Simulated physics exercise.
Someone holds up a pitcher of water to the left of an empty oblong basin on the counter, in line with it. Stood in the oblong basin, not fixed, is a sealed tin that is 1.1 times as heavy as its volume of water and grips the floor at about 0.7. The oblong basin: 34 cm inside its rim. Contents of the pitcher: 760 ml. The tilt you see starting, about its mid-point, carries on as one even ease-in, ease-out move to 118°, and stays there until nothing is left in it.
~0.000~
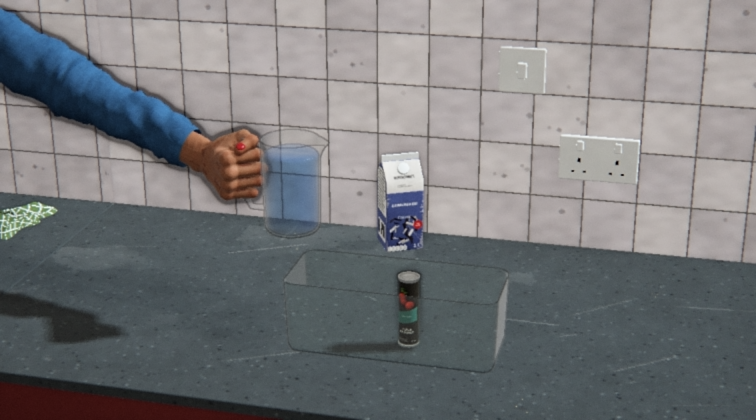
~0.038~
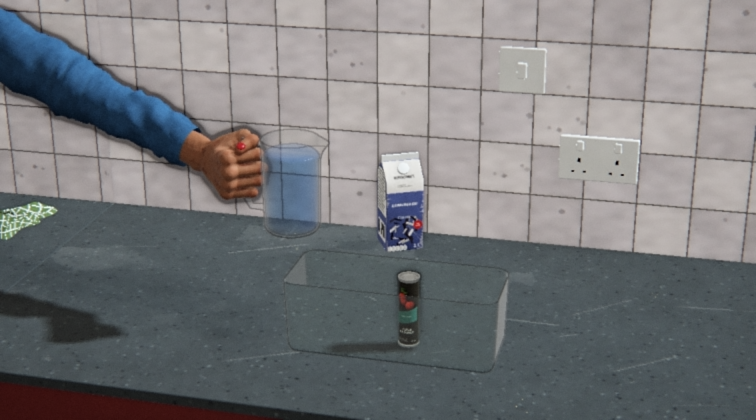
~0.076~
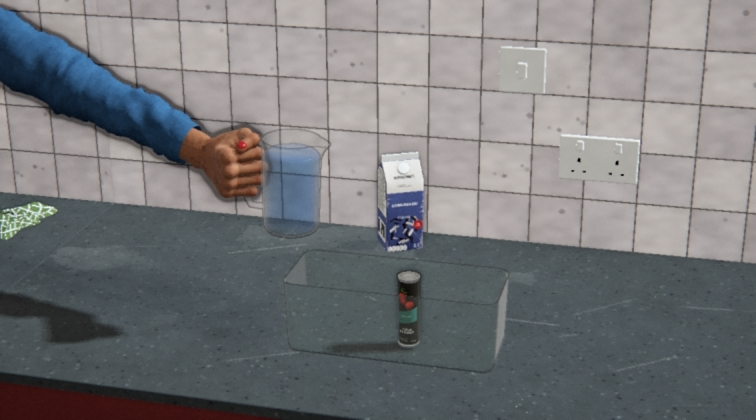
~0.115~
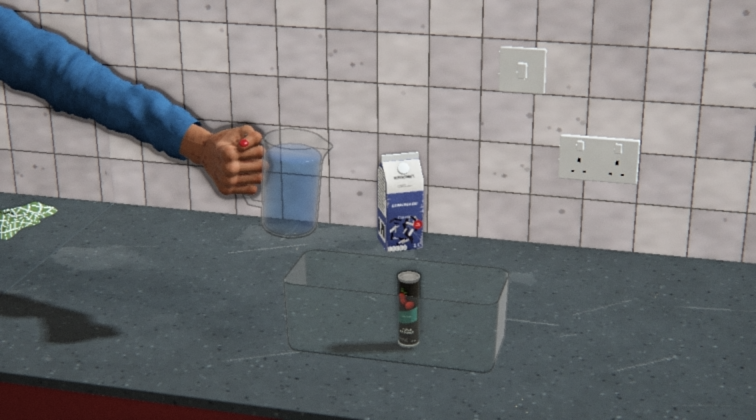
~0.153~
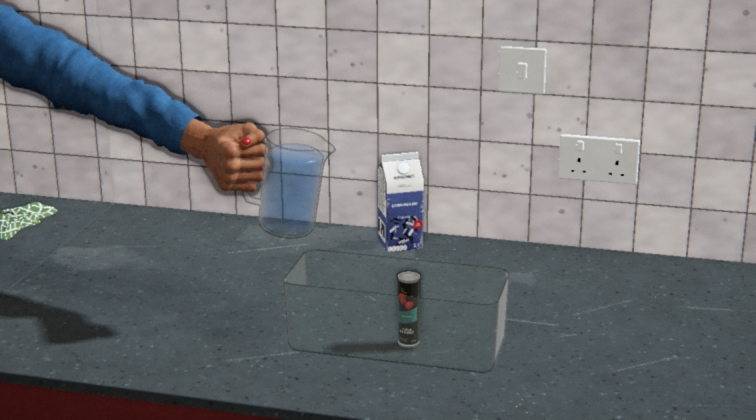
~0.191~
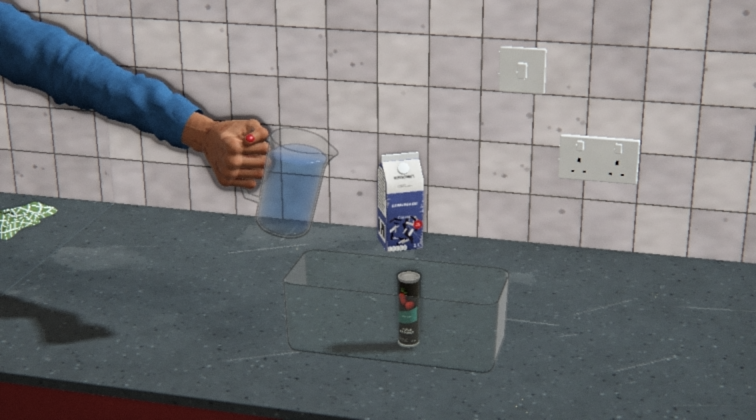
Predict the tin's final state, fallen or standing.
My bet is it never capsizes.
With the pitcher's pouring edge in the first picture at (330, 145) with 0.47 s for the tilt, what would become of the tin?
Result: Tin tipped over.
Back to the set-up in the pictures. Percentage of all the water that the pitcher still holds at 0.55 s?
At that time about 82 in a hundred parts are still held.
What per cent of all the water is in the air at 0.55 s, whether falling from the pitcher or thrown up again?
Close to 16 in a hundred.
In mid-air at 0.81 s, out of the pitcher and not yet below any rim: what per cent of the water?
About 20 per cent.
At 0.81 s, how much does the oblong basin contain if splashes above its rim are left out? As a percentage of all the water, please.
It works out near 54 per cent.
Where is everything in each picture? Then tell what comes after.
In the first picture, tilt 0°; pouring edge (329, 143); surface from (265, 149) to (320, 153); the oblong basin's rim runs from (294, 266) to (504, 288); the tin's top is at (409, 279).
In the second picture, tilt 1°; pouring edge (329, 143); surface from (265, 149) to (320, 153).
In the third picture, tilt 2°; pouring edge (331, 144); surface from (266, 148) to (320, 155).
In the fourth picture, tilt 5°; pouring edge (333, 147); surface from (267, 149) to (323, 156).
In the fifth picture, tilt 9°; pouring edge (335, 150); surface from (270, 149) to (325, 156).
In the sixth picture, tilt 13°; pouring edge (338, 153); surface from (271, 150) to (328, 157).
By 0.55 s the tilt is 81° and 82 per cent is still to pour; the tin stands where it began.
By 0.81 s the tilt is 116° and 26 per cent is still to pour; the tin stands 1 cm from where it began.
By 1.08 s the tilt is 118° and 0 per cent is still to pour; the tin stands 1 cm from where it began.
By 1.38 s the tilt is 118° and 0 per cent is still to pour; the tin stands 1 cm from where it began.
At rest the tin stands 1 cm from where it began.
